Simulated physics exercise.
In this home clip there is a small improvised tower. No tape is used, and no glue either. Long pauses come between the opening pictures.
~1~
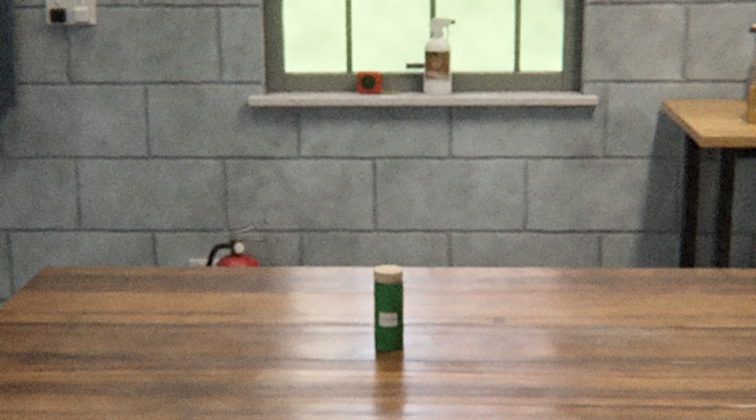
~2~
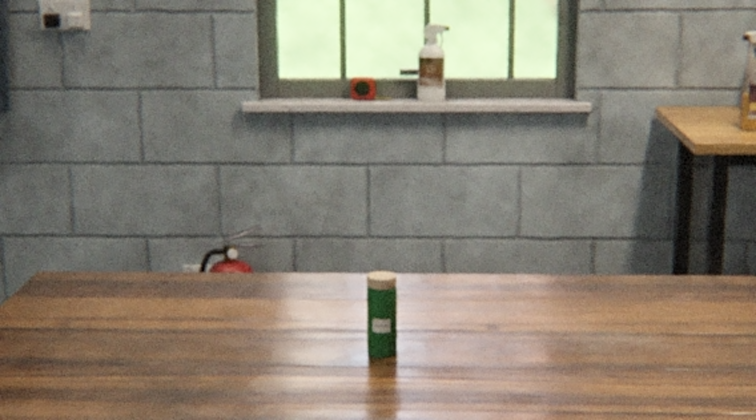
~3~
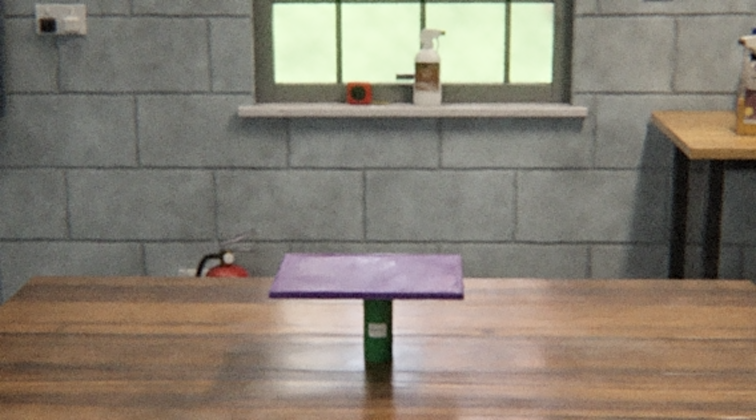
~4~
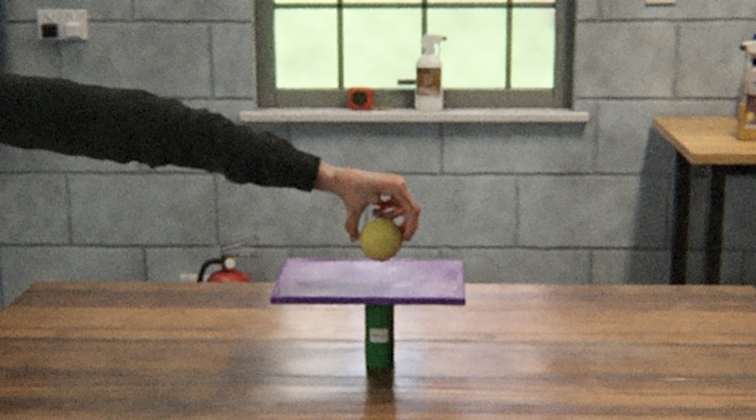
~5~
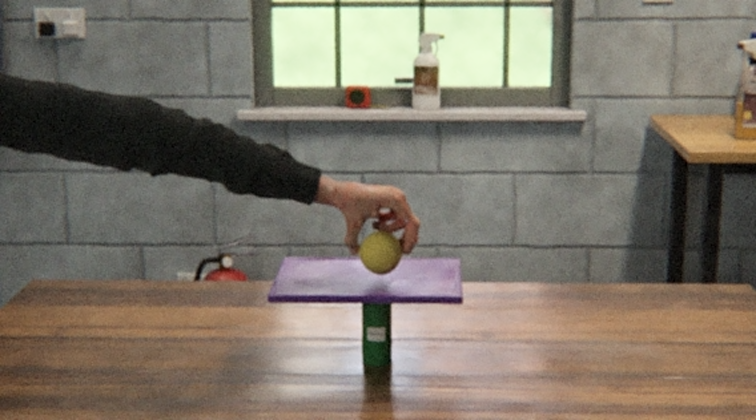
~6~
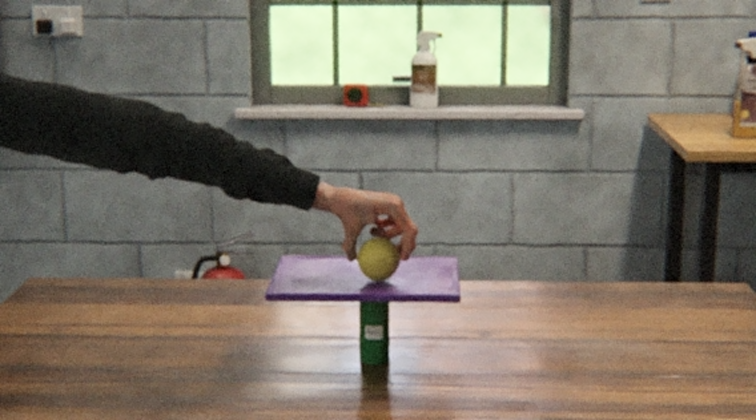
A hand lowers a yellow lemon onto a purple lid resting on a green cylinder.
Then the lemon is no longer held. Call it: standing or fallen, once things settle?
Standing.
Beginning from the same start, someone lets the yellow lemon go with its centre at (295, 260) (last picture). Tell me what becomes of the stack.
Well, it crumbles then.
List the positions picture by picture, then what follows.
The last thing is not in view yet, in the first frame.
The last thing is not in view yet, in the second frame.
The last thing is not in view yet; purple lid (370, 276), in the third frame.
Coming down; yellow lemon (381, 240); purple lid (371, 281), in the fourth frame.
Coming down; yellow lemon (381, 253); purple lid (368, 280), in the fifth frame.
In place under the hand; yellow lemon (379, 259); purple lid (366, 278), in the sixth frame.
Then, 0.20 s later than the last frame, all is still.
Then, 0.50 s later than the last frame, yellow lemon resting near (379, 260).
When it is over, all 3 as before. End places, in pixels of the last picture, yellow lemon near (379, 260). The stack keeps its balance.
